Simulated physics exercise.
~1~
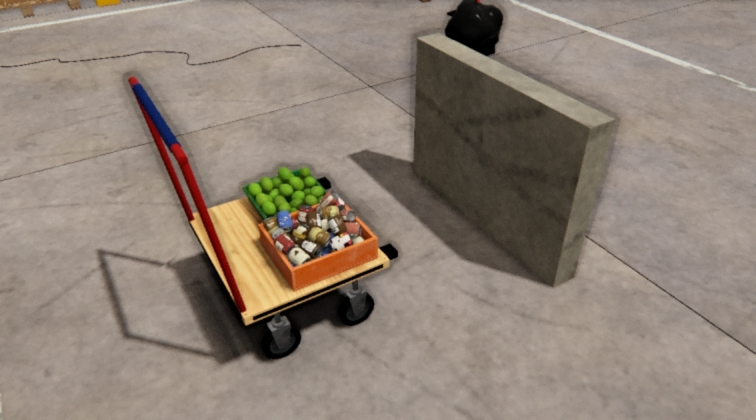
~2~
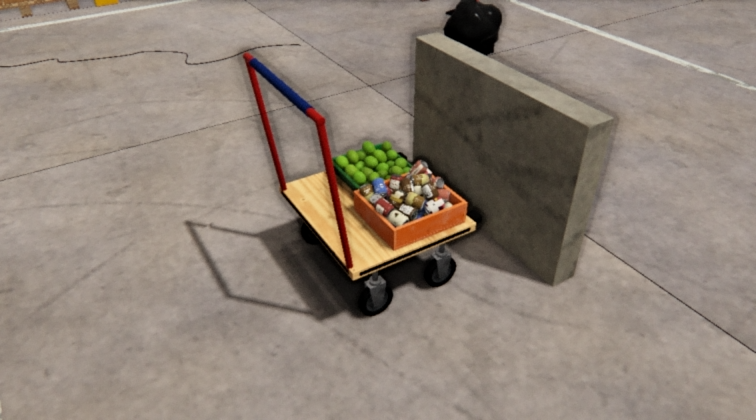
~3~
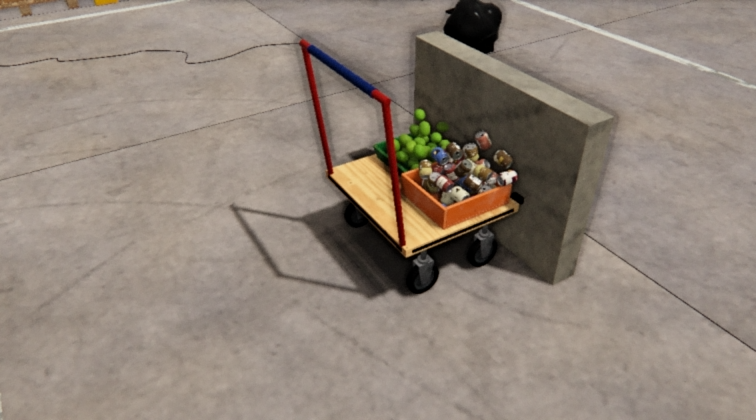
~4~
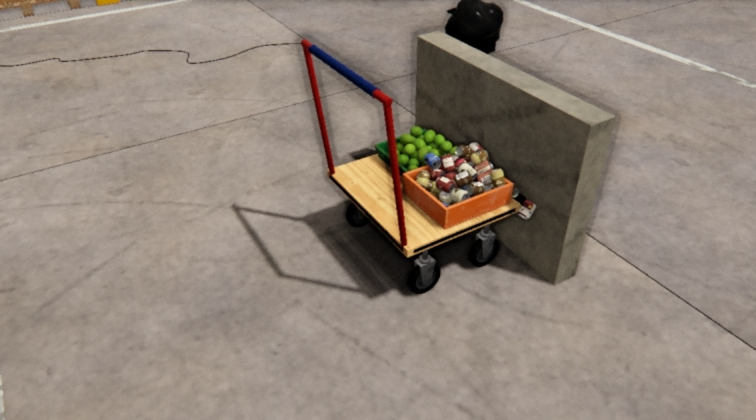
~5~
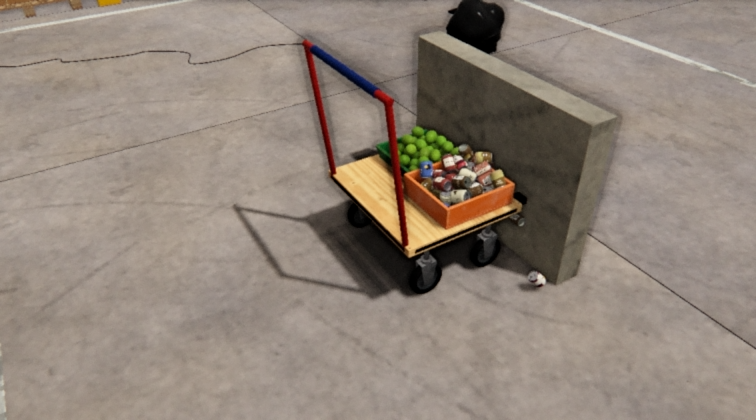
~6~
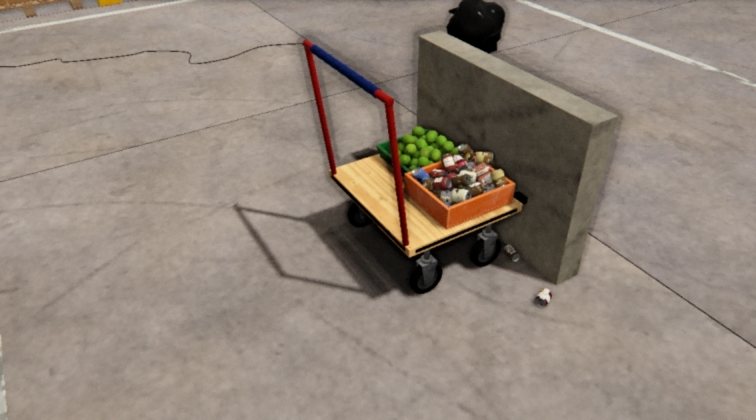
A flatbed trolley with a red and blue handle rolls steadily to the right across a concrete floor toward a grey wall, carrying a green container of limes beside an orange container of small cans. It stops abruptly just short of the wall, and the limes and cans surge forward and upward in their containers. Most of them settle back, but a few cans spill over the front edge and drop into the gap by the wall. The trolley stays put, still well loaded, with a couple of cans visible on the floor near the wall's base.
